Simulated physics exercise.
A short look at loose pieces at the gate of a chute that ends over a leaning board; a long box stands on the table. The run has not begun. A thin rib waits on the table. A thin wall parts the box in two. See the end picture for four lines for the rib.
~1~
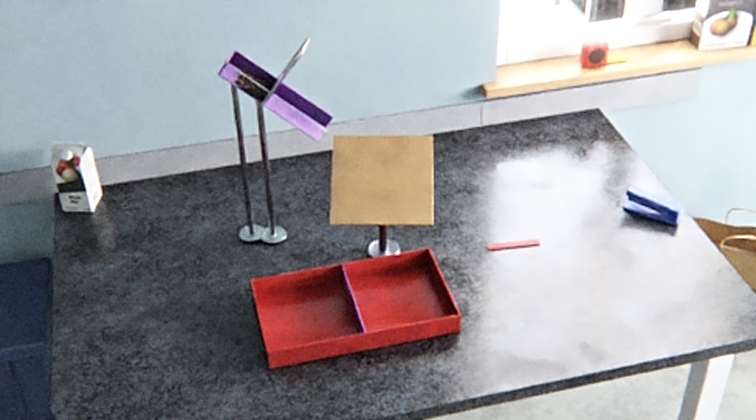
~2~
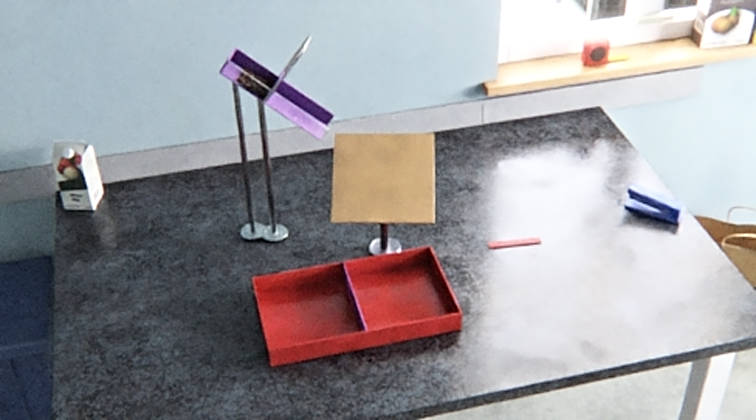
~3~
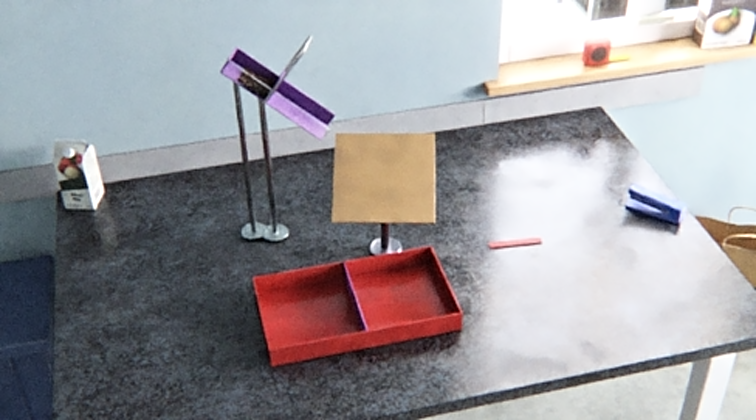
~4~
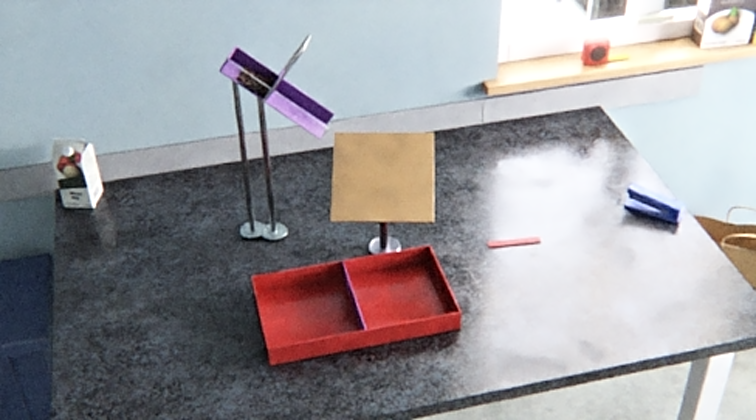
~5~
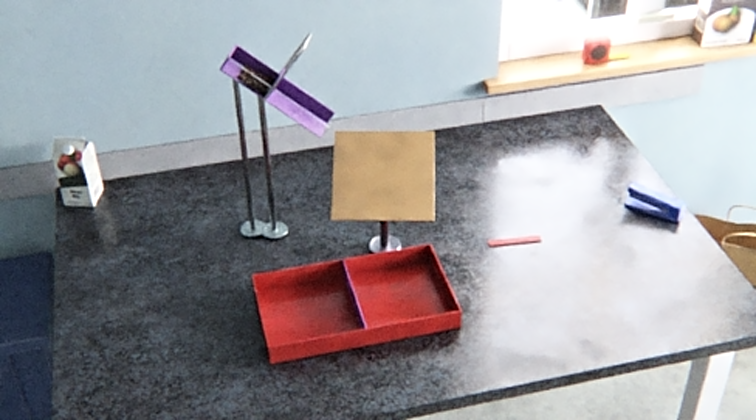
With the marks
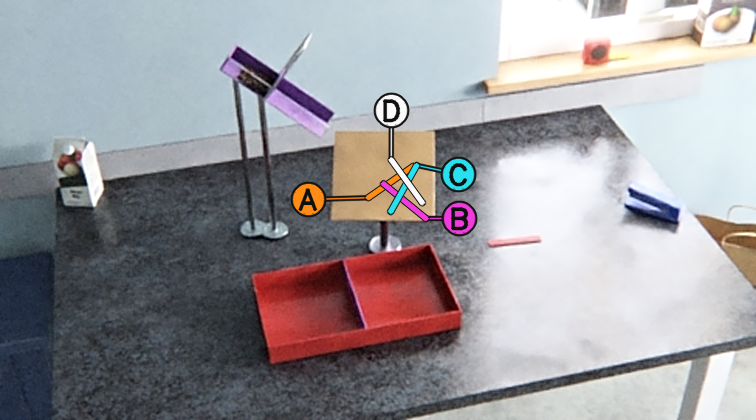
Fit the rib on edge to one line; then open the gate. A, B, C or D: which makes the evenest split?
Use line A.
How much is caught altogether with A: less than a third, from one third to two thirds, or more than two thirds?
More than two thirds.
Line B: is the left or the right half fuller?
The right half.
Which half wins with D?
Right.
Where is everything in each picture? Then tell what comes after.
Load behind the gate at (258, 88), allspice berries; lip of the chute at (322, 135), sloping fairly steeply, in the first frame.
Middle of the board at (383, 177), tilted fairly steeply; middle of its low edge at (383, 222); of its high edge at (384, 133), in the second frame.
Front corners of the box at (270, 350) and (462, 313); front end of its middle wall at (368, 331); gate still shut at (280, 80), in the third frame.
Middle of the load at (260, 84); lip at (323, 132), in the fourth frame.
Middle of the load at (260, 83); lip at (324, 131), in the fifth frame.
On the marked copy, line A from (413, 166) to (368, 197); line B from (383, 183) to (426, 218); line C from (416, 165) to (390, 211); line D from (391, 159) to (422, 202).
If A is chosen, of what is caught, about two thirds in the left half, about a third in the right.
If B is chosen, of what is caught, a small part in the left half, nearly all in the right.
If C is chosen, of what is caught, a small part in the left half, nearly all in the right.
If D is chosen, of what is caught, a small part in the left half, nearly all in the right.
